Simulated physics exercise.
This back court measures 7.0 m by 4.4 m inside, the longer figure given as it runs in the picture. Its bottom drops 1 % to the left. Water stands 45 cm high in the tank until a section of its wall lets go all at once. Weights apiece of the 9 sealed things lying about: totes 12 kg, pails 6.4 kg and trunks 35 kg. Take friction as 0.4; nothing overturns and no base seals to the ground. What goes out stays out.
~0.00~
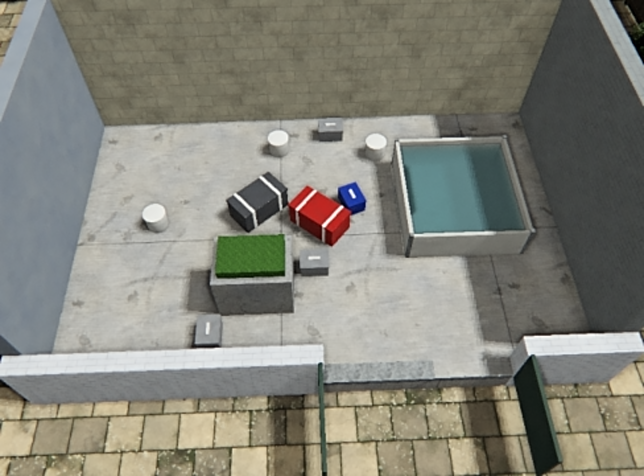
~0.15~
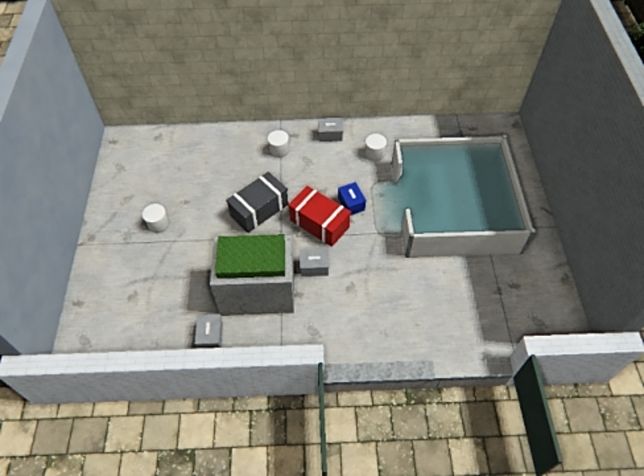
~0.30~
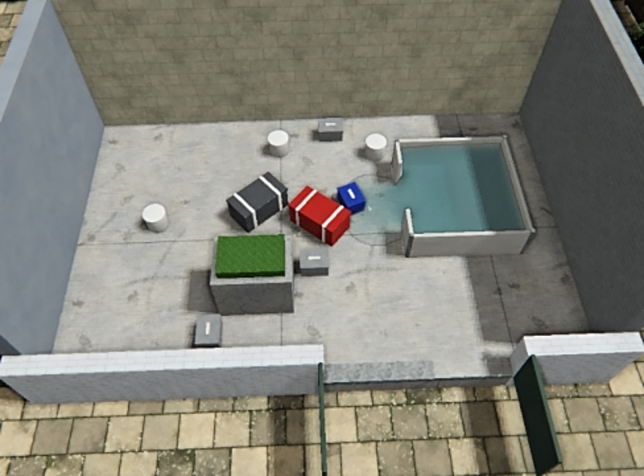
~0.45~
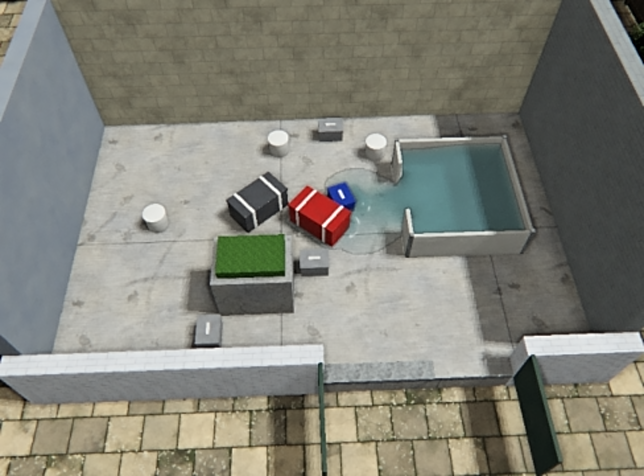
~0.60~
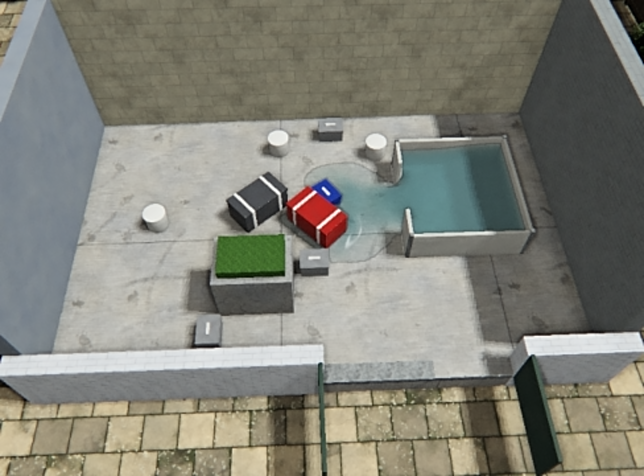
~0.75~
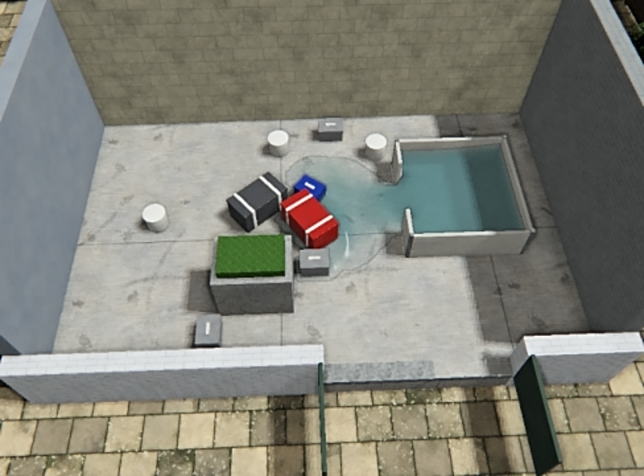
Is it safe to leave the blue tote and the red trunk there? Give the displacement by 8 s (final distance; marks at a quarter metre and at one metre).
The blue tote ends far away, the red trunk gets carried off.
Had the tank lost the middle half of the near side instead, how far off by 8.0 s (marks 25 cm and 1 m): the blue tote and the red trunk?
Then the blue tote holds its place, the red trunk barely shifts.
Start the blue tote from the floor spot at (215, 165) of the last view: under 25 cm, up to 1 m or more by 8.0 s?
It travels far.
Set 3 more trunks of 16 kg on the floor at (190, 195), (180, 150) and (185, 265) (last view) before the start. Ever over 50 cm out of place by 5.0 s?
In that order: Over, past it, over.
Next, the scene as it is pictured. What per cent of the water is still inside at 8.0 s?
Some 98 per cent remains.
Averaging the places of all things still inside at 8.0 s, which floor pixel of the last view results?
Near (224, 225).
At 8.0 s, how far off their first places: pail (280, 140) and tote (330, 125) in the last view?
In turn: 250 cm, 0 cm.
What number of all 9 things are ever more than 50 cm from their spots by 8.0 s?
I count 6.
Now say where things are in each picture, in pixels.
The blue tote at (352, 194), on the bottom; the red trunk at (320, 208), on the bottom; water covers 2.7 m2; 0 of 9 have shifted, in the first frame.
The blue tote at (352, 194), on the bottom; the red trunk at (320, 208) rests on the ground; 3.1 m2 under water; 0 of 9 have shifted, in the second frame.
The blue tote at (352, 194), on the bottom; the red trunk at (320, 208) rests on the ground; 3.6 m2 under water; 0 of 9 have shifted, in the third frame.
The blue tote at (341, 195) rests on the ground, 16 cm from its start; the red trunk at (320, 208), on the bottom; 4.0 m2 under water; 1 of 9 have shifted, in the fourth frame.
The blue tote at (326, 191) rests on the ground, 40 cm from its start; the red trunk at (317, 210), on the bottom, 5 cm from its start; water covers 4.4 m2; 1 of 9 have shifted, in the fifth frame.
The blue tote at (310, 186) rests on the ground, 65 cm from its start; the red trunk at (309, 213), on the bottom, 17 cm from its start; 5.0 m2 under water; 2 of 9 have shifted, in the sixth frame.
After 1.6 s the blue tote is near (236, 149), 2.0 m from its start, aground; the red trunk is near (239, 229), 1.2 m from its start, aground; 0 of 9 are out; 0 afloat.
After 3.6 s the blue tote is near (105, 142), 4.0 m from its start, afloat; the red trunk is near (101, 259), 3.1 m from its start, aground; 0 of 9 are out; 3 afloat.
After 5.6 s the blue tote is near (134, 179), 3.3 m from its start, afloat; the red trunk is near (99, 295), 3.2 m from its start, aground; 0 of 9 are out; 4 afloat.
After 8.0 s the blue tote is near (169, 193), 2.7 m from its start, aground; the red trunk is near (101, 307), 3.2 m from its start, aground; 0 of 9 are out; 1 afloat.
